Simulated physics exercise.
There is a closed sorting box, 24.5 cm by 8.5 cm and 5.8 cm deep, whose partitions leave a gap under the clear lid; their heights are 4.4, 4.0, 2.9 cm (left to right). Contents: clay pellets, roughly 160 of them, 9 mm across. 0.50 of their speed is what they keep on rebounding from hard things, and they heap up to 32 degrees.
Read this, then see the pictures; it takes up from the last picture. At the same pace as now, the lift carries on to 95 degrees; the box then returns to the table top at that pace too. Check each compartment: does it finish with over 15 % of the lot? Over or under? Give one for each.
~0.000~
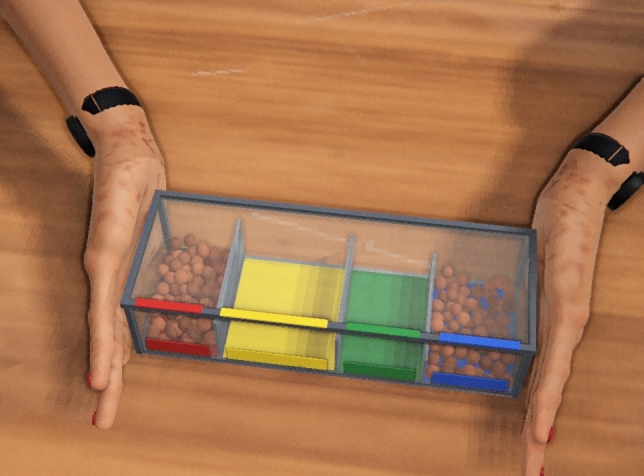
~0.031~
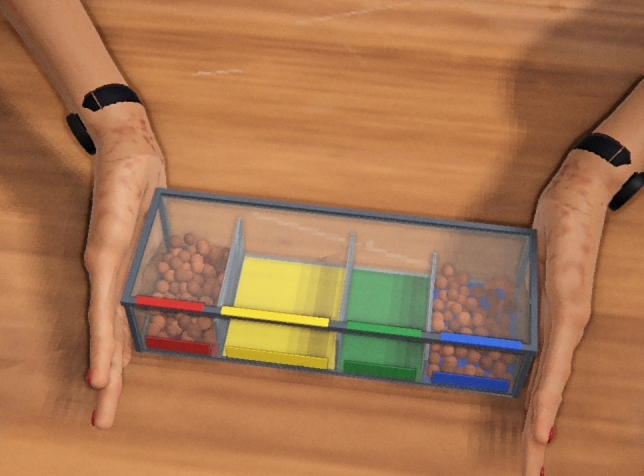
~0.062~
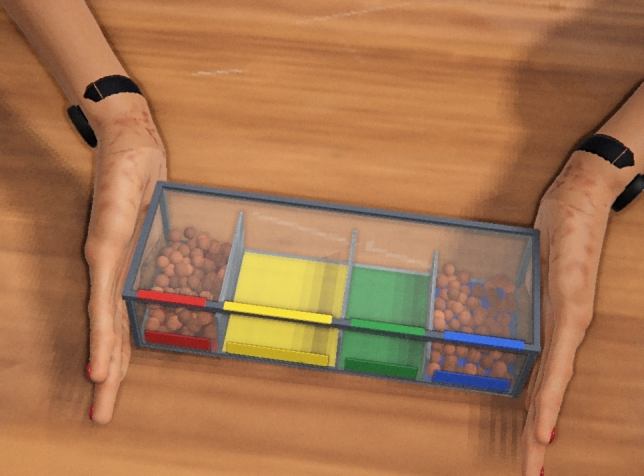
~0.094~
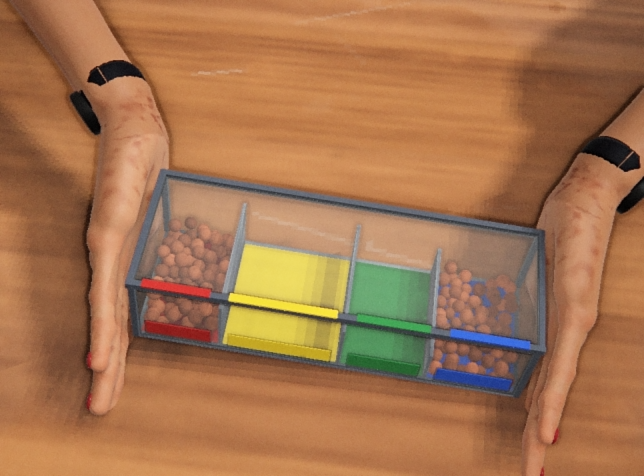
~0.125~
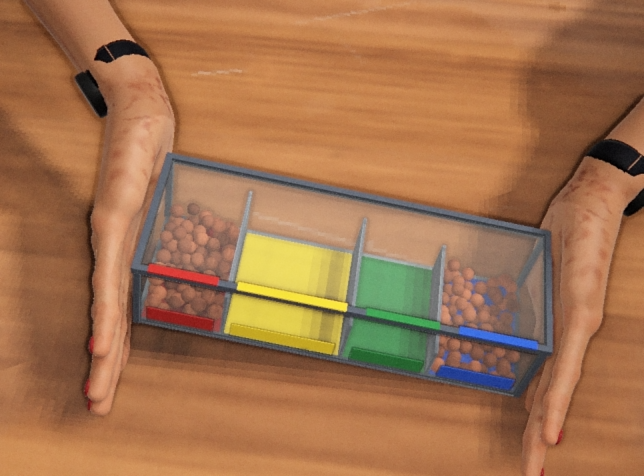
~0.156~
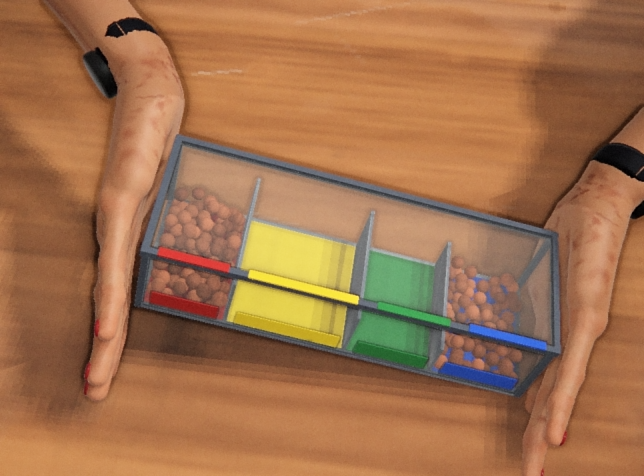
Red compartment over; blue compartment over; green compartment under; yellow compartment under.
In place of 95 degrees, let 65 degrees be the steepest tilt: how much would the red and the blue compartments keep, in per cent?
Red: 50 per cent; blue: 45 per cent.
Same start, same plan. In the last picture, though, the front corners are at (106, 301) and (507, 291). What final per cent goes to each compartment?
Red = 65 %; blue = 0 %; green = 10 %; yellow = 25 %.
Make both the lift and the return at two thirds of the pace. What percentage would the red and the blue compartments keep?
In that case the red compartment would hold 40 per cent and the blue one 55 per cent.
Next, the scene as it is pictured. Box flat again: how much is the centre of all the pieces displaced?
It shifts some 3.5 cm.
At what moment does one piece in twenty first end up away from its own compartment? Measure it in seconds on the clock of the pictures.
Roughly at the 0.85 s mark.
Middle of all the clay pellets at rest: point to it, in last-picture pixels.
(442, 321).
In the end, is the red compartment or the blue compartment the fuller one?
The blue compartment ends up with more.
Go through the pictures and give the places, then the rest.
In the first frame, box tilt 0 degrees, front corners at (128, 301) and (529, 347); red 55 %, blue 45 %.
In the second frame, box tilt 1 degrees, front corners at (129, 299) and (530, 347).
In the third frame, box tilt 2 degrees, front corners at (130, 293) and (533, 347).
In the fourth frame, box tilt 5 degrees, front corners at (133, 282) and (538, 347), lowest corner right back.
In the fifth frame, box tilt 9 degrees, front corners at (139, 266) and (545, 348), lowest corner right back.
In the sixth frame, box tilt 13 degrees, front corners at (149, 249) and (553, 349), lowest corner right back; red 55 %, blue 45 %. Its pace works out near 135 degrees a second.
After 0.82 s, tilt 95 degrees; red 55 %, blue 45 %, yellow 5 %.
Then, at 1.26 s, tilt 43 degrees; red 35 %, blue 50 %, yellow 10 %.
After 1.78 s, tilt 0 degrees; red 35 %, blue 50 %, yellow 10 %.
At rest (2.3 s), red 35 %, blue 50 %, green 0 %, yellow 10 %.
